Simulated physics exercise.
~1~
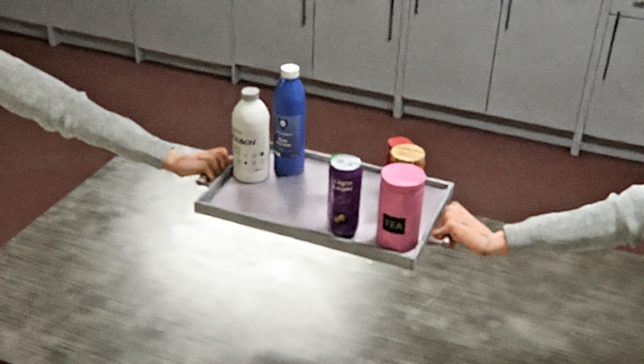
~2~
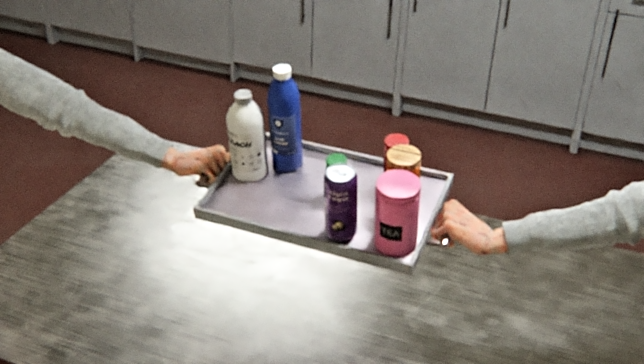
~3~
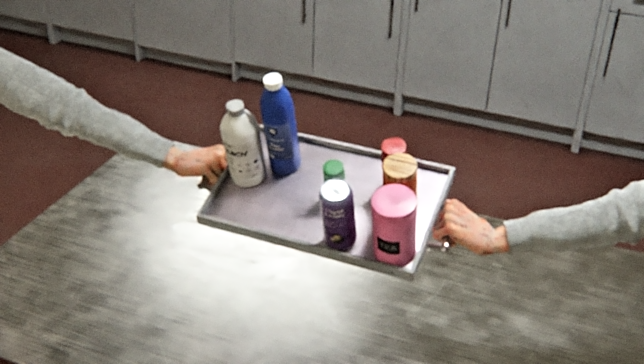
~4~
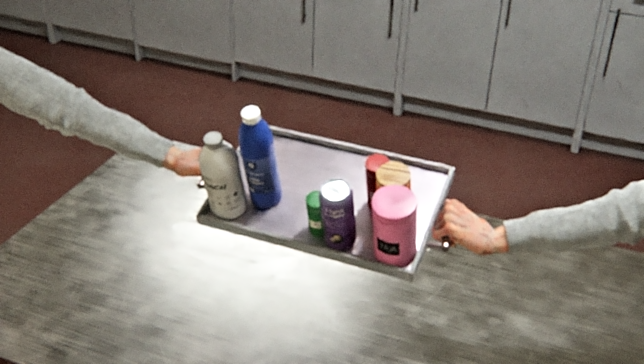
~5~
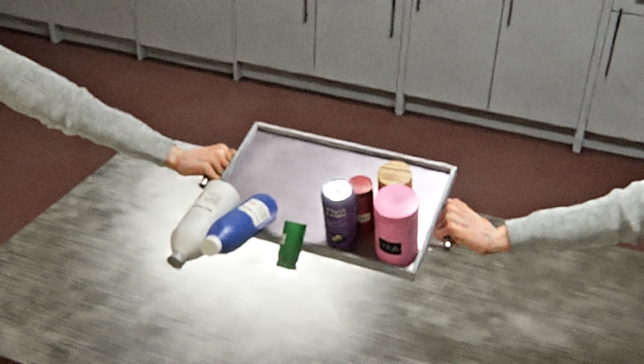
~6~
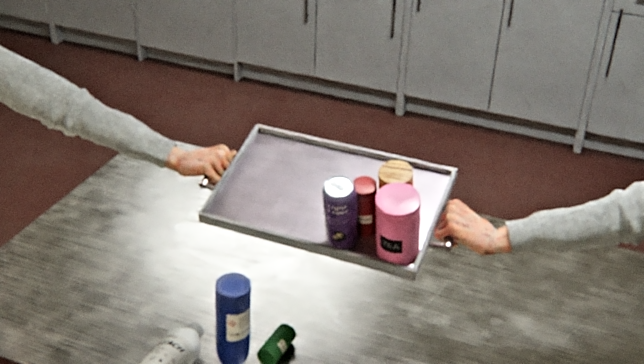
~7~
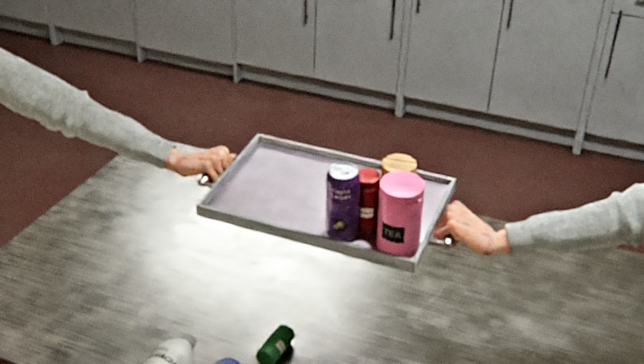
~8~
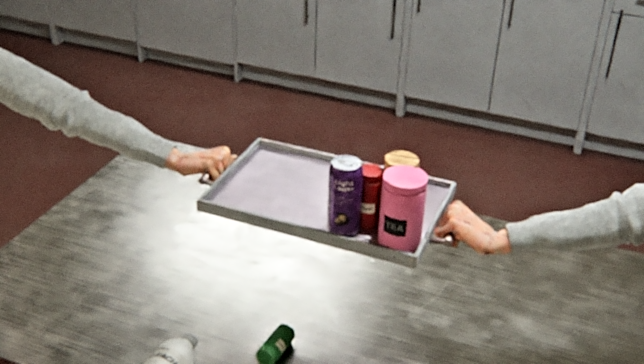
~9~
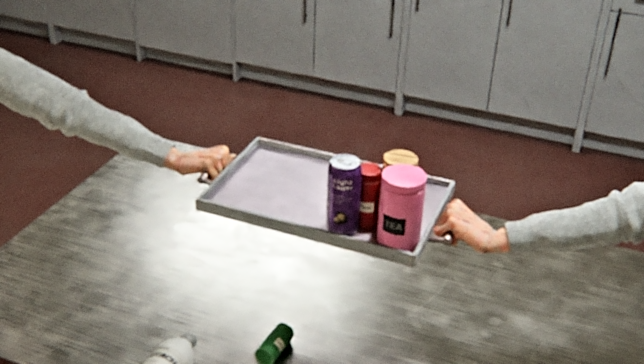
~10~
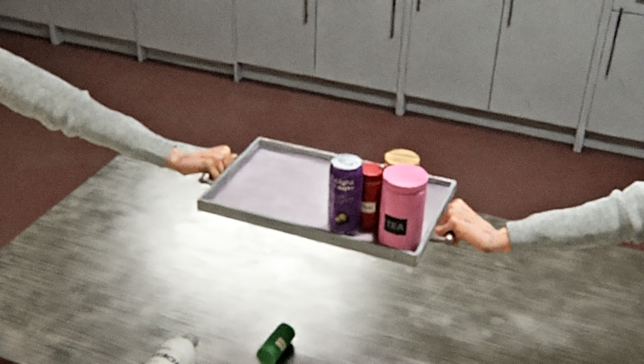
Two hands tipping a serving tray towards the viewer, blue, white and green containers sliding off, then levelling it with four left.
